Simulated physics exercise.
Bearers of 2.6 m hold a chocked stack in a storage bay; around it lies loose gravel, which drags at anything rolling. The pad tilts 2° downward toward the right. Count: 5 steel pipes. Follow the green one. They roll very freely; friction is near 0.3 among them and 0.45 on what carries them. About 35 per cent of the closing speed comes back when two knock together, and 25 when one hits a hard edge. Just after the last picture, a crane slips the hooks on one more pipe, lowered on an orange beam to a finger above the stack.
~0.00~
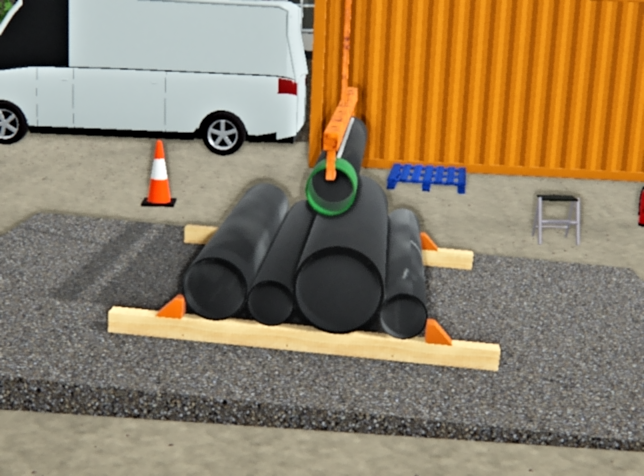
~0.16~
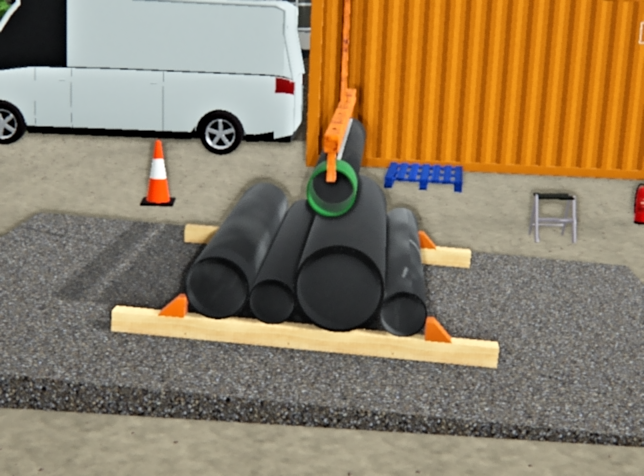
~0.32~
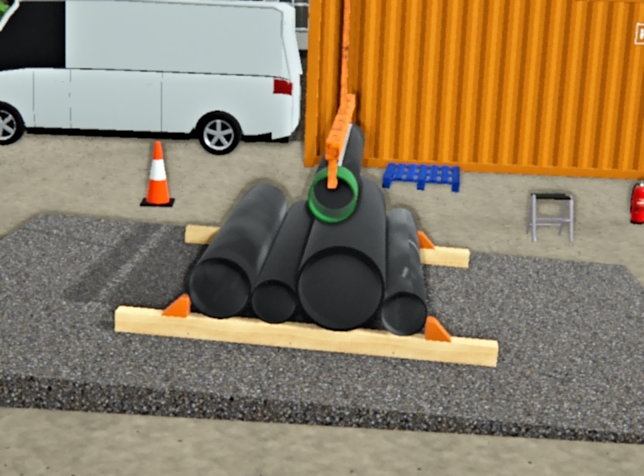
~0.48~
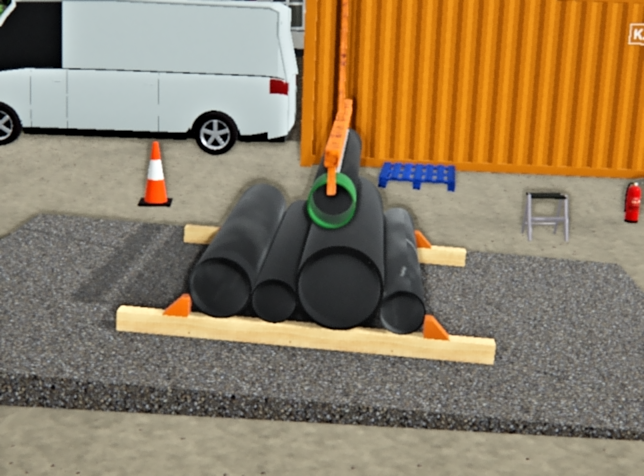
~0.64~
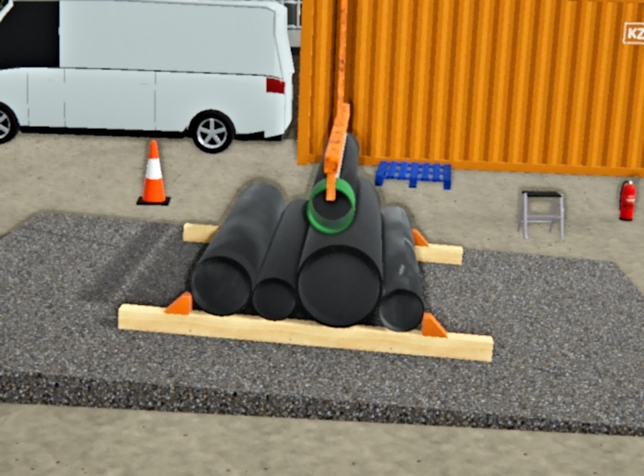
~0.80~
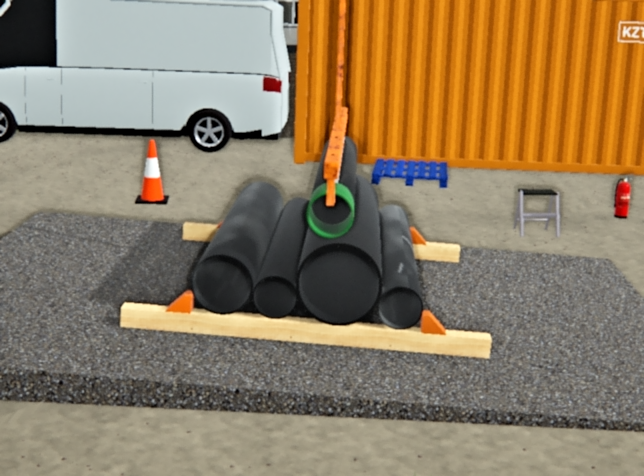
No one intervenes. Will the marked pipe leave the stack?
Pretty sure it won't clear a chock.
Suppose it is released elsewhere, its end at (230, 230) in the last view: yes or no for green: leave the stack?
Released there, green: It does not happen.
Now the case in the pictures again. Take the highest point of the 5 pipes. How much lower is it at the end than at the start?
Comparing start and end, it's lower by about 45 cm.
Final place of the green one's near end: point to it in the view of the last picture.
It comes to rest around (265, 255).
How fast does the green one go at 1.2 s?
Near 0.4 m/s at that time.
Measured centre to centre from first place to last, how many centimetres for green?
Estimate - green near 60.
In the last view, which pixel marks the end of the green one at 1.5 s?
Around pixel (292, 238).
By 1.2 s, green is up on others, 75 cm inside the right chock, rolling left; 0 past a chock so far.
By 1.5 s, green is up on others, 65 cm inside the left chock, rolling left; 0 past a chock so far.
Finally (2.0 s), green is up on others, 50 cm inside the left chock; 0 past a chock so far.
